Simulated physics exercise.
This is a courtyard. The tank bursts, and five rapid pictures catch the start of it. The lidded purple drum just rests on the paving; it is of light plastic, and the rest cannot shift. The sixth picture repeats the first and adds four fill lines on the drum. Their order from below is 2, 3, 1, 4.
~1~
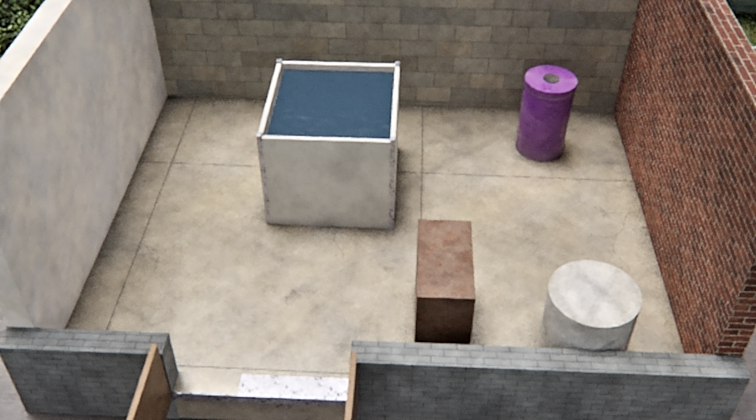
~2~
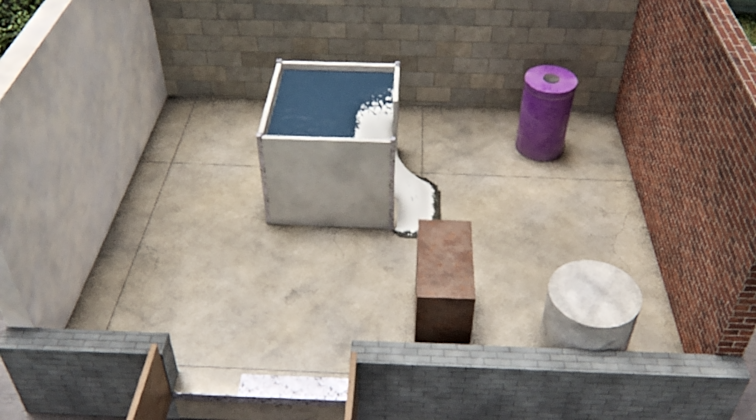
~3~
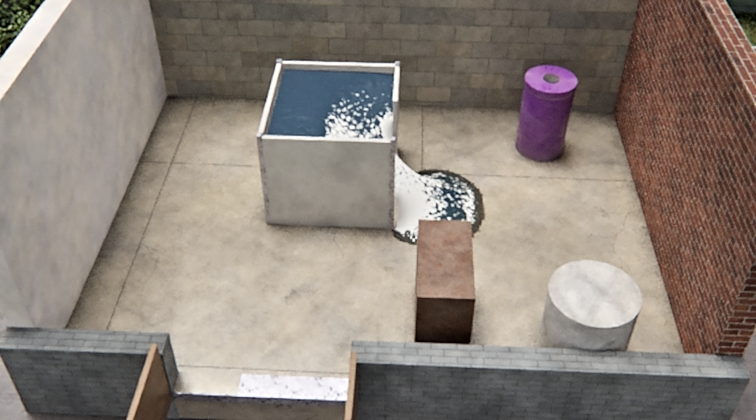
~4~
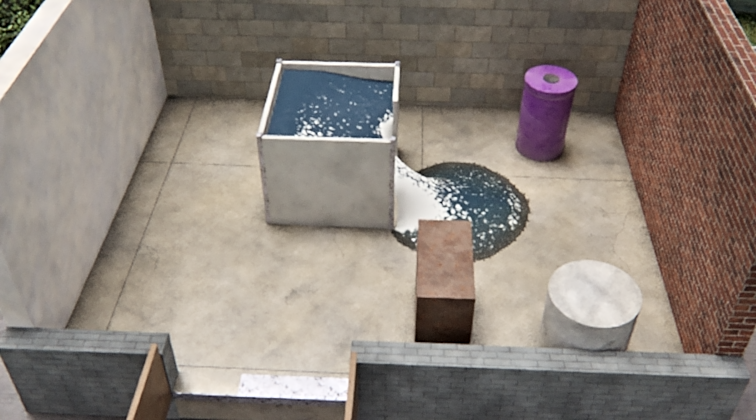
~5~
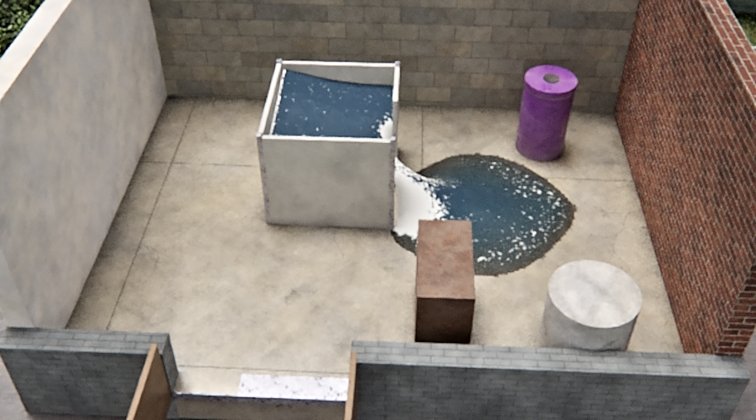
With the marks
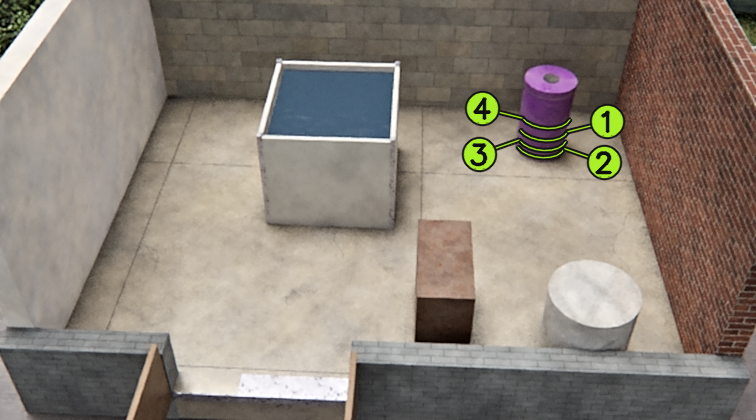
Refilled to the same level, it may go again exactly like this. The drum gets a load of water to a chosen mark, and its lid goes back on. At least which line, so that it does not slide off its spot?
It is 1.
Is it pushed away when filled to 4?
No, that is safe.
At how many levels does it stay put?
Two of the four.
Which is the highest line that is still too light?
The answer is 3.
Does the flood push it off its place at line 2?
Yes, that goes wrong.
On the marked copy, 1 at (545, 140); 2 at (542, 157); 3 at (544, 150); 4 at (547, 128); from the bottom up 2, 3, 1, 4.
If 1 is chosen, it does not move.
If 2 is chosen, it is pushed about 3 times its own width away.
If 3 is chosen, it is pushed about twice its own width away.
If 4 is chosen, it does not move.
